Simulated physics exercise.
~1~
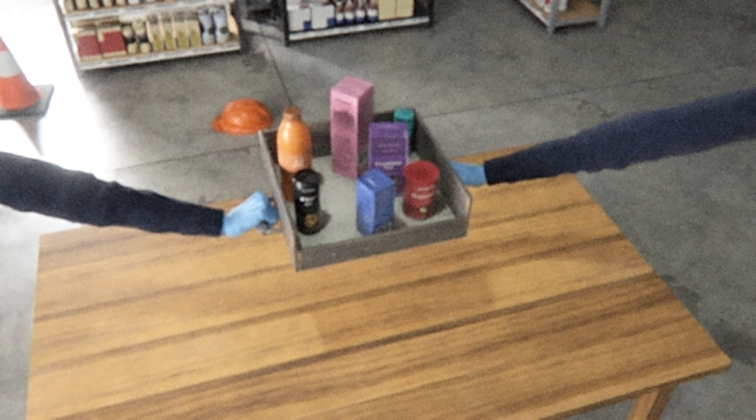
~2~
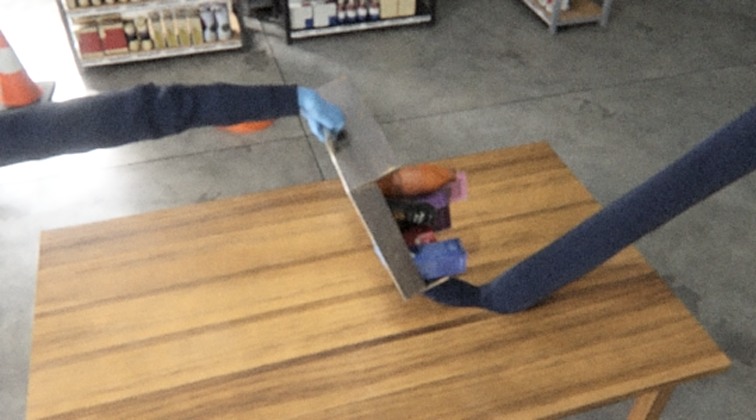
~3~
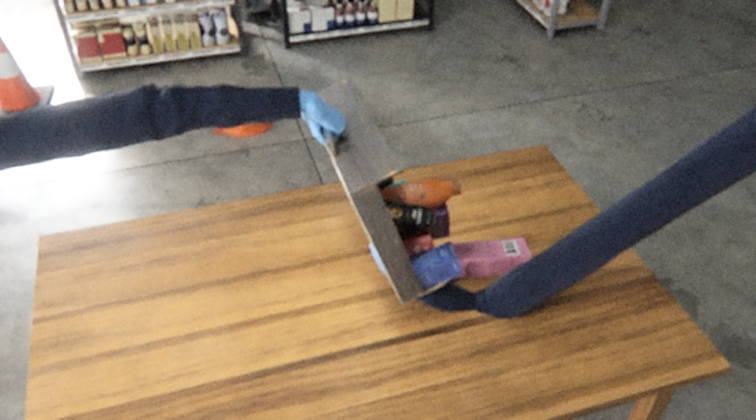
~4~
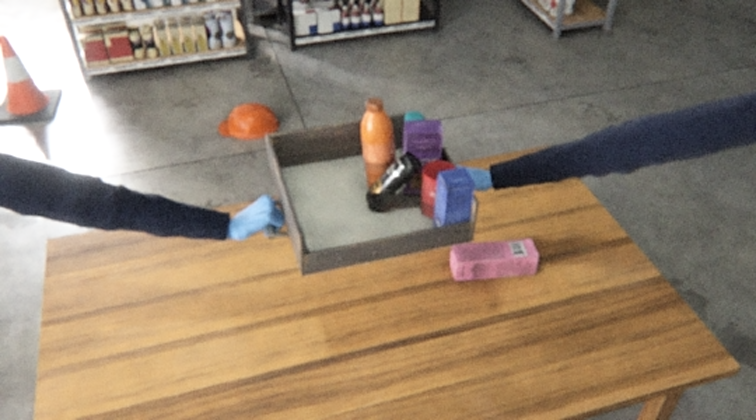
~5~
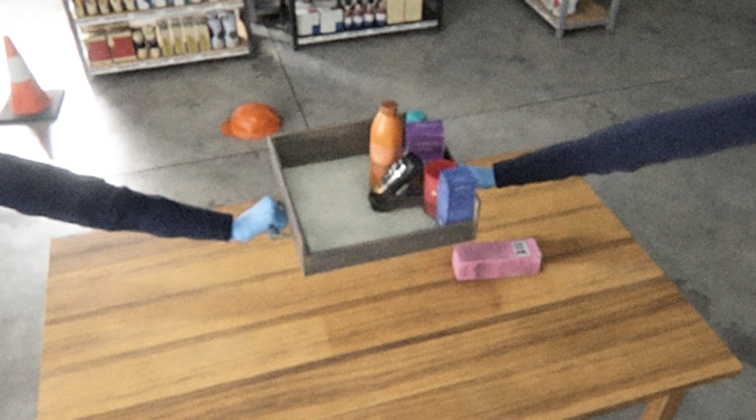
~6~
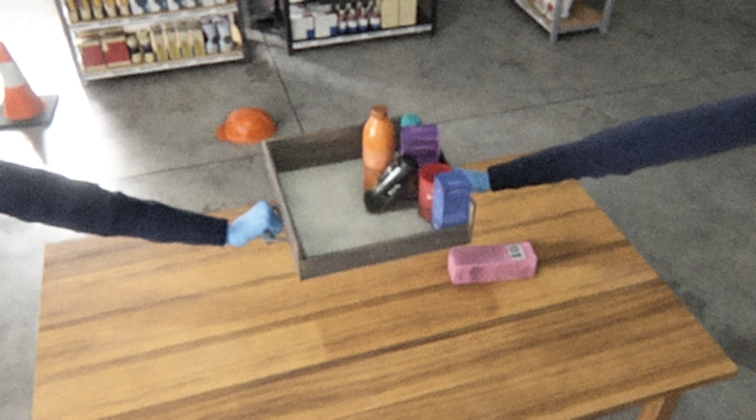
Two gloved hands held a crate of bottles, cans and cartons over a wooden table and tipped it steeply to the right, spilling the pink carton onto the table, then leveled it, leaving the other items bunched right and the black can leaning.
